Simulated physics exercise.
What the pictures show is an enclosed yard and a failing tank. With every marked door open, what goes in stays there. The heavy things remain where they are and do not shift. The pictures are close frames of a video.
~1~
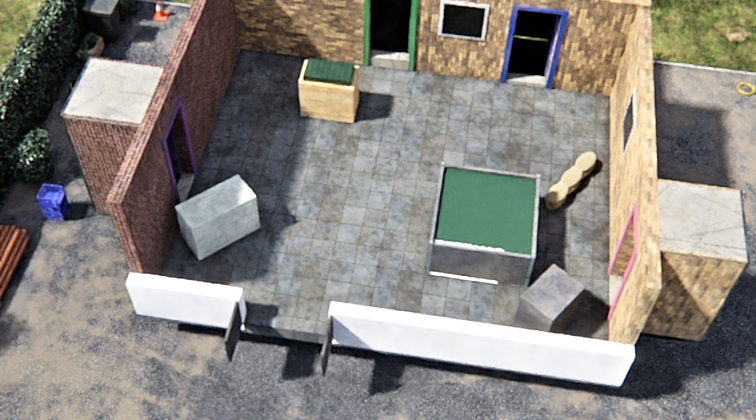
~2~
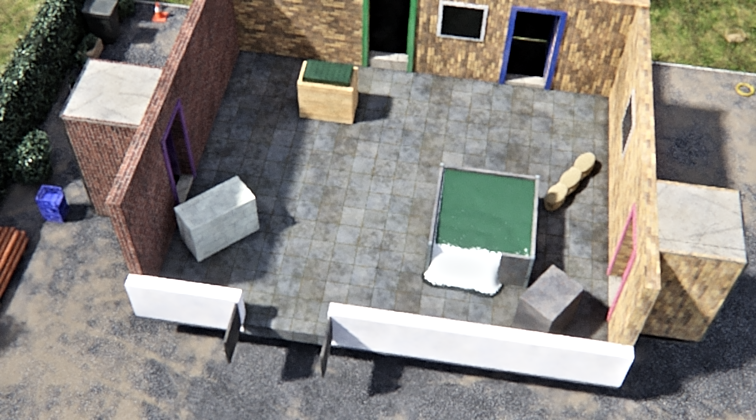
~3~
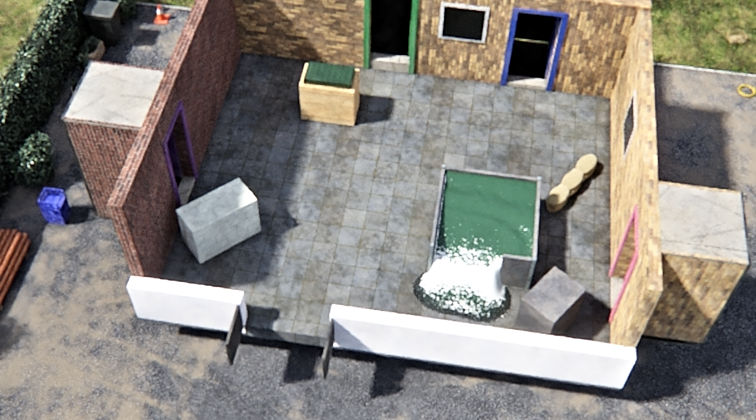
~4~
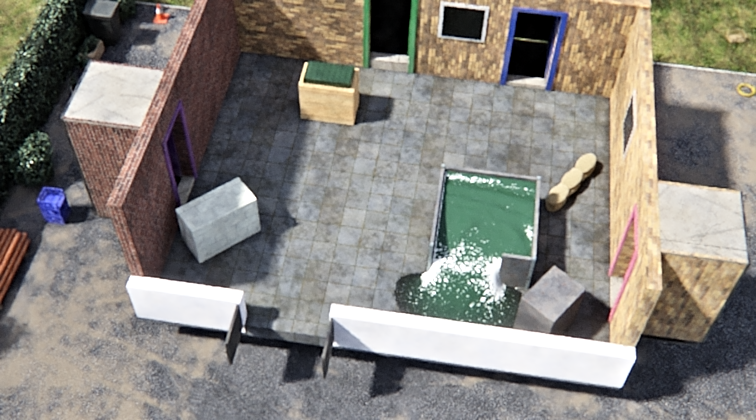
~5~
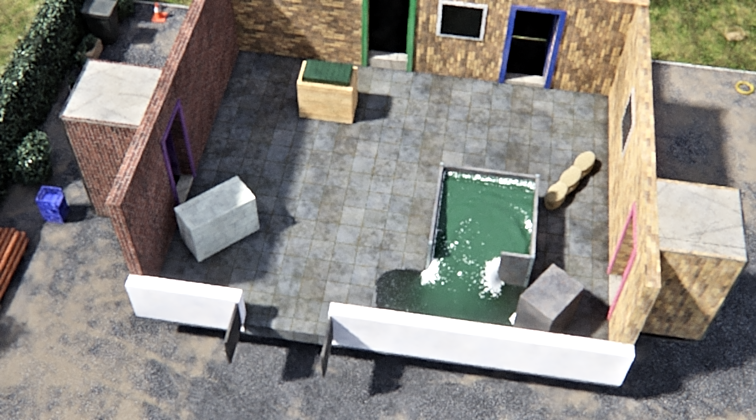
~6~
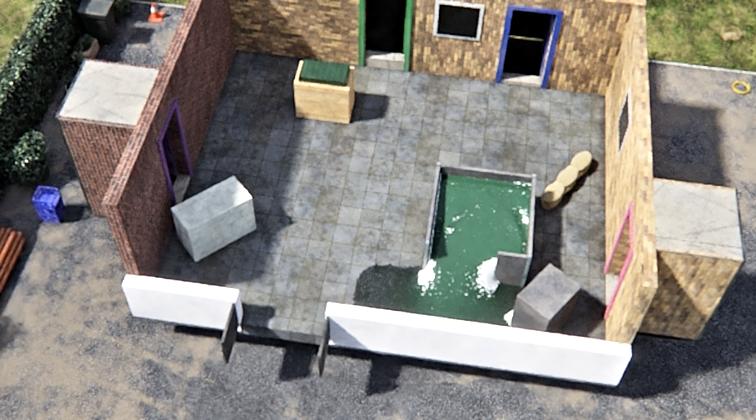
Green water bursting through the front of a grey tank in a walled yard, foaming white and spreading across the paving.
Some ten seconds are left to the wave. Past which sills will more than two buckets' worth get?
Result: The blue door is going to stay inside the allowance, the pink door is going to overshoot the allowance, the purple door is going to stay inside the allowance, the green door is going to stay inside the allowance.
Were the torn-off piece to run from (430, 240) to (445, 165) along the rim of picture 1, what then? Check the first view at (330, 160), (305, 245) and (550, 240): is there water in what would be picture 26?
In turn: Inundated, then inundated, then untouched.
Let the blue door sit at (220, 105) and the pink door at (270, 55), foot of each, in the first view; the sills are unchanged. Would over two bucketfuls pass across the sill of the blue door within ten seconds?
Well, blue door comes up short in the end.
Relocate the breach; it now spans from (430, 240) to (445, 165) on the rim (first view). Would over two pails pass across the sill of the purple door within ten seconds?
Purple exceeds the limit.
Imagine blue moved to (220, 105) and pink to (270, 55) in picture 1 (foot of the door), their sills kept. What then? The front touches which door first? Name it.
Answer: The purple one.
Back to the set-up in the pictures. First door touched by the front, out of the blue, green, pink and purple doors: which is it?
Looks like the pink-painted one.
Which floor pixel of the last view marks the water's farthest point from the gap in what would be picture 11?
My guess is roughly (263, 315).
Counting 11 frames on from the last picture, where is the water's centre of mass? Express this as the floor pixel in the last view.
My reading is close to (443, 281).
A moment on, water covers 15 % of the floor; the blue door not reached, the pink door not reached, the purple door not reached, the green door not reached.
Next, water covers 25 % of the floor; the blue door not reached, the pink door wet at the sill, nothing in, the purple door not reached, the green door not reached.
Then, water covers 40 % of the floor; the blue door not reached, the pink door under two buckets in, the purple door wet at the sill, nothing in, the green door not reached.
Later, water covers 55 % of the floor; the blue door wet at the sill, nothing in, the pink door over two buckets in, the purple door wet at the sill, nothing in, the green door not reached.
In the end, water covers 90 % of the floor; the blue door wet at the sill, nothing in, the pink door far over two buckets in, the purple door wet at the sill, nothing in, the green door wet at the sill, nothing in.
